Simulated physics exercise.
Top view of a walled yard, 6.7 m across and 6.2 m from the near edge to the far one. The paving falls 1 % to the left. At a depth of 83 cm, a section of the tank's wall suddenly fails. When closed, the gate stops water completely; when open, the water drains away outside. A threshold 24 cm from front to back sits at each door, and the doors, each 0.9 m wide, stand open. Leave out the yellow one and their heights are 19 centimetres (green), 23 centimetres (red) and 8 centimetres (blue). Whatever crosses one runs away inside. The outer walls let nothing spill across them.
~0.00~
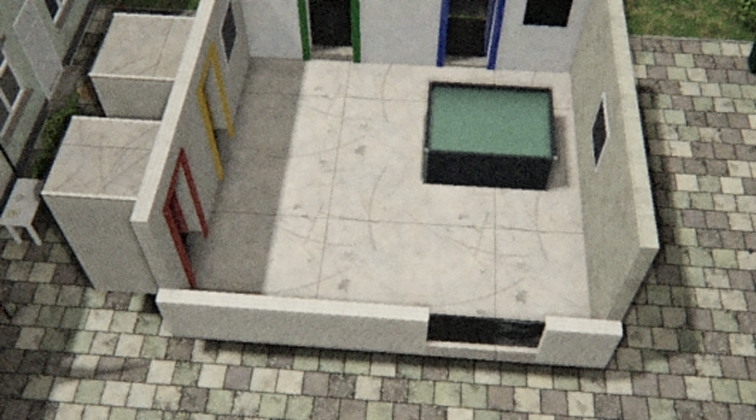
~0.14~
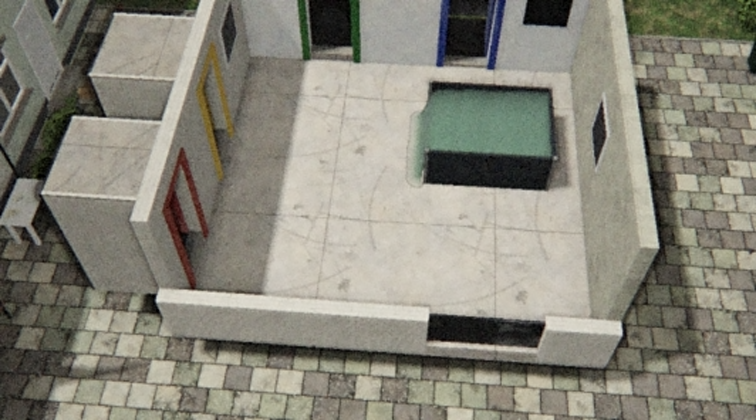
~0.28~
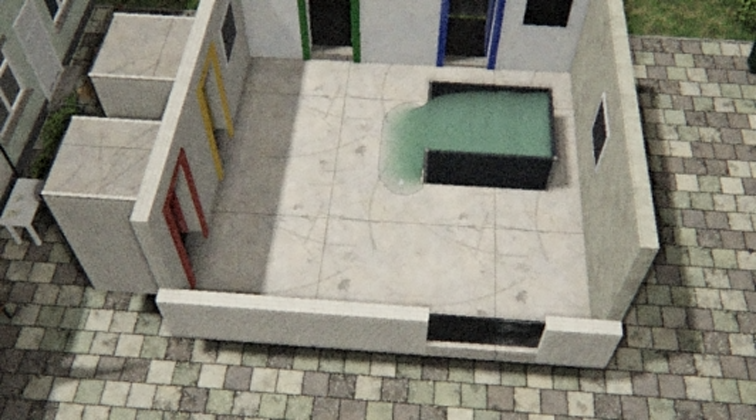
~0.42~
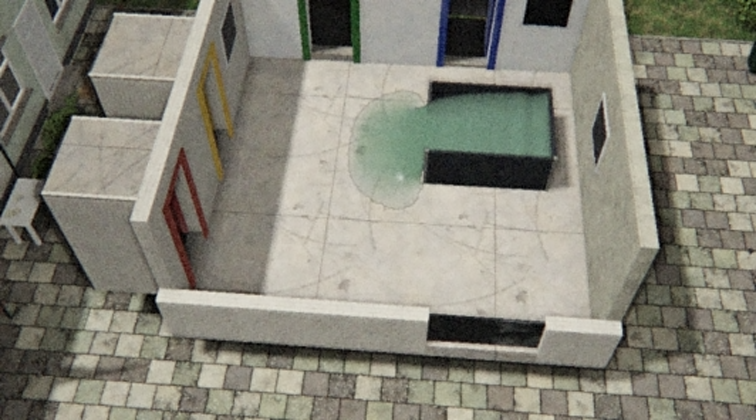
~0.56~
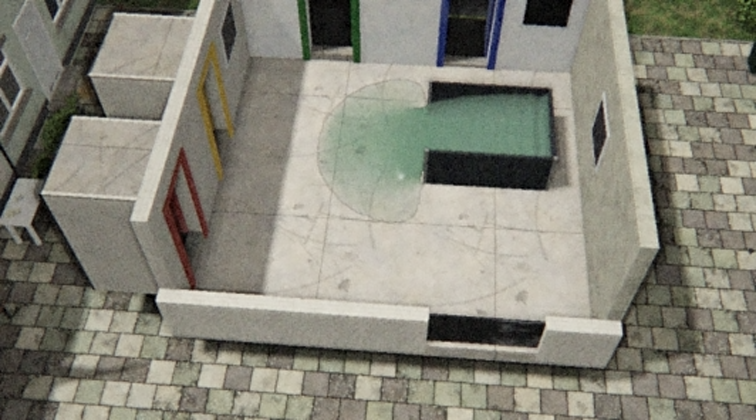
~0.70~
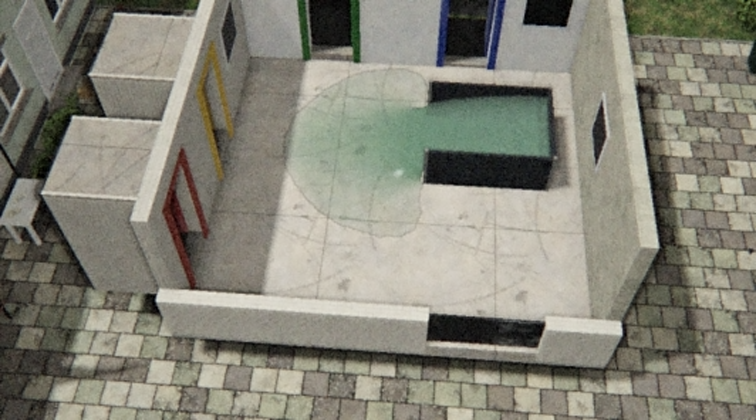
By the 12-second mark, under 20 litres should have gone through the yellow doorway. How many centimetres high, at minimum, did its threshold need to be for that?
It needed to be about 32 cm high.
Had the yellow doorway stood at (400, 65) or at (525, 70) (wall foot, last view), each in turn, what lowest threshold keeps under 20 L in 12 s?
About 7.0 cm for the first and 7.5 cm for the second.
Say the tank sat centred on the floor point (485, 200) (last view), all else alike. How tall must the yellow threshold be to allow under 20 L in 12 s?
Minimum: Approx. 29 cm.
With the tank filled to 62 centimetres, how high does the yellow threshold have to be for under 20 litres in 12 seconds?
About 23 cm.
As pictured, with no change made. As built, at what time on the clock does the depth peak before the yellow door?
About 2.0 seconds.
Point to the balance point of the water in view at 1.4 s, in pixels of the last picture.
Look at about (405, 146) in the last view.
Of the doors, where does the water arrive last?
It's the blue door.
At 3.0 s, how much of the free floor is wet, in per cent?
50 %.
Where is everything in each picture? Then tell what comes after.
Still water, 83 cm deep, in the tank at (490, 122); the yellow door at (217, 120) is dry, in the first picture.
Water pours out at (429, 136) and has run 0.3 m, to (410, 178); about 7 cm deep outside, 83 cm at the back, in the second picture.
The gap is at (428, 138), the front 0.8 m out at (382, 168); the back of the tank holds 83 cm, in the third picture.
The front is at (353, 169), 1.4 m from the gap at (428, 140); 3.1 m2 of floor is wet, 80 cm left at the back, in the fourth picture.
The front is at (322, 165), 2.0 m from the gap at (428, 140); 5.3 m2 of floor is wet, 71 cm left at the back, in the fifth picture.
The front is at (288, 144), 2.7 m from the gap at (428, 140); 7.8 m2 of floor is wet, 71 cm left at the back; the yellow door at (217, 120), 3.9 m from the gap, is still 1.2 m from the nearest water, in the sixth picture.
After 1.4 s water covers 45 % of the floor, deepest (36 cm) near (230, 143); 35 cm at the yellow door, 7 litres in over its 26 cm threshold.
After 3.0 s water covers 50 % of the floor, deepest (40 cm) near (187, 315); 28 cm at the yellow door, 62 litres in over its 26 cm threshold.
After 12.0 s water covers 100 % of the floor, deepest (11 cm) near (248, 71); 8 cm at the yellow door, 66 litres in over its 26 cm threshold.
At the yellow door as built, the water arrived by 1.0 s and peaked near 38 cm at 2.0 s.
With a threshold of 27.5 cm, 50 litres would have come in within the 12 s; with 37 cm, 2 litres. So under 20 litres takes about 32 cm.
